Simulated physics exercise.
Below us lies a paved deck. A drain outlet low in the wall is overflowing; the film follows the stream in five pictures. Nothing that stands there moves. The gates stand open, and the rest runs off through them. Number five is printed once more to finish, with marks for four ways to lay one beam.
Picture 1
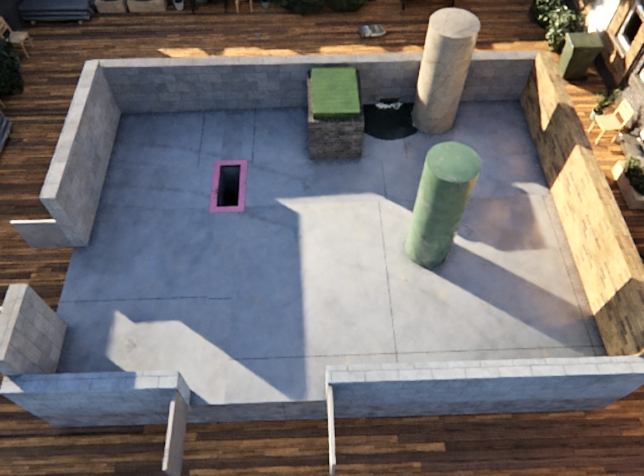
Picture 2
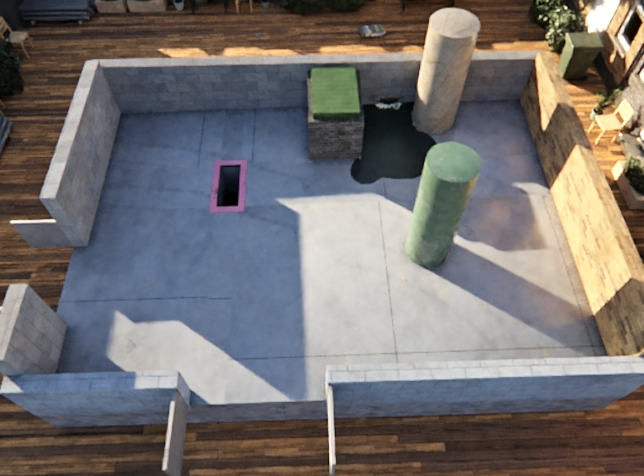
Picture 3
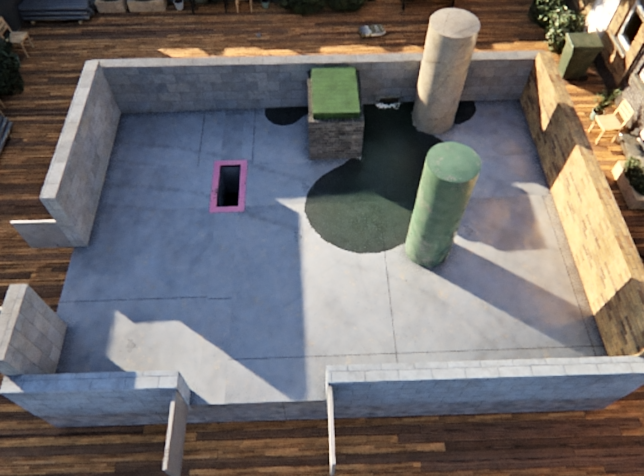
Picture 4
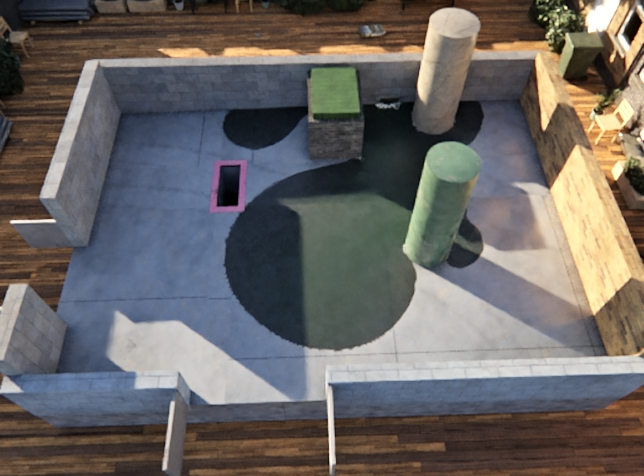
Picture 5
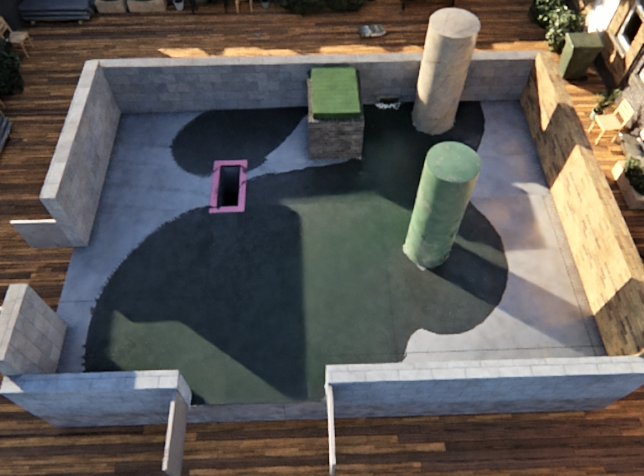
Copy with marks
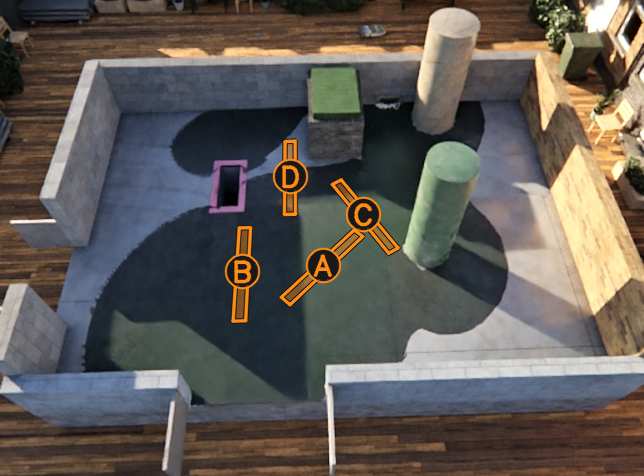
At first a small dark patch of water lies by the back wall of a paved deck, between a green-topped block and a tan column. It spreads forward past the green column, widens into a broad pool, then covers about half the floor, reaching the front wall and the pink-rimmed drain.
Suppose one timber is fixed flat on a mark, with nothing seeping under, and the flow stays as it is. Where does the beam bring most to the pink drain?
C works best here.
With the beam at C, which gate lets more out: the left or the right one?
More leaves on the left.
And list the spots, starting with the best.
C, B, A, D.
On the marked copy, A from (285, 300) to (358, 233); B from (239, 320) to (244, 227); C from (336, 182) to (393, 250); D from (289, 214) to (290, 141).
If A is chosen, about 5 % of the stream runs into the pink drain, about 95 % out by the gates.
If B is chosen, about 10 % of the stream runs into the pink drain, about 90 % out by the gates.
If C is chosen, about 21 % of the stream runs into the pink drain, about 78 % out by the gates.
If D is chosen, next to none of the stream runs into the pink drain, about 98 % out by the gates.
